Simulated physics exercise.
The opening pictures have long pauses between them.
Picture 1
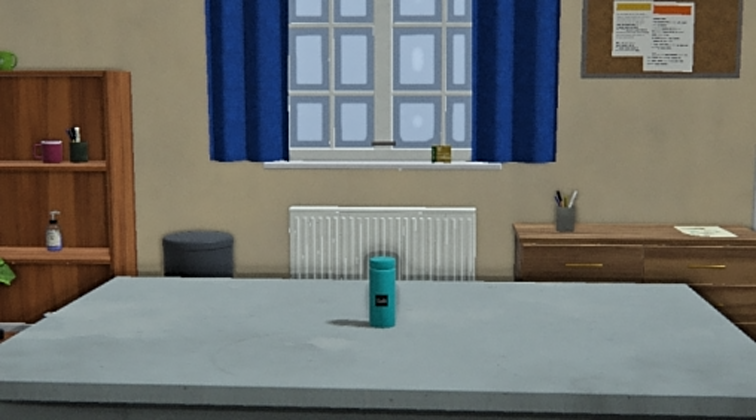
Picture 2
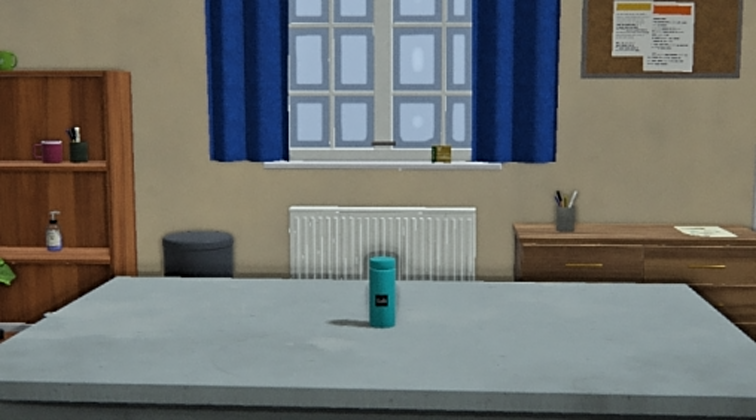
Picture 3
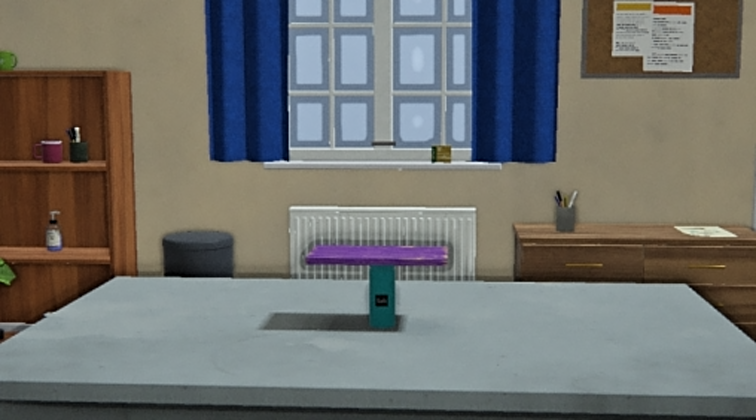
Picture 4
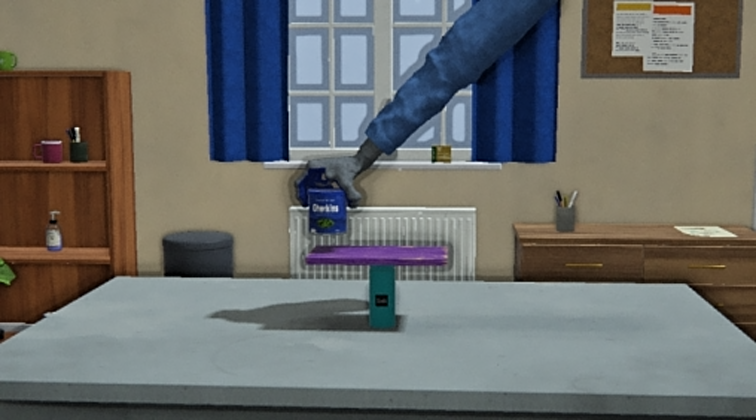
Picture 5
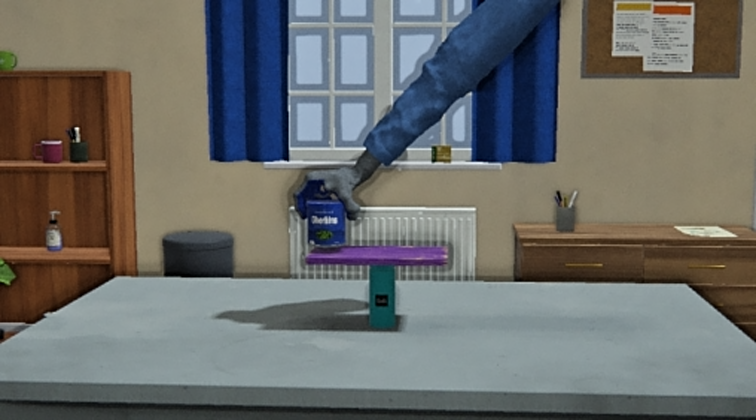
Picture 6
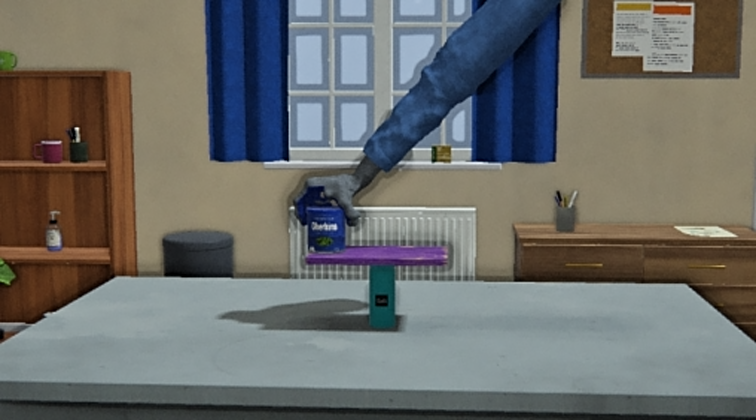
The clip opens on a teal canister standing alone on a gray table, and then a purple board appears lying across its top. A gloved hand on a blue-sleeved arm lowers a blue tin a short way onto the board's left end and keeps hold of it.
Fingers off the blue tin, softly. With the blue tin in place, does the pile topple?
The stack does not stand firm.
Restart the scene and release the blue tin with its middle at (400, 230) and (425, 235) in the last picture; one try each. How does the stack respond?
First try: Stands; second try: Topples.
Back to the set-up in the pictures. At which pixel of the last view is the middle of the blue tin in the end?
Around (283, 310).
Then, 0.40 s on from there, blue tin now fallen; purple board on its side.
Then, 0.90 s on from there, purple board now fallen.
In the end, fallen, blue tin and purple board; turquoise shaker unmoved. At the end, from the last picture's camera, blue tin near (283, 310). The stack loses its balance.
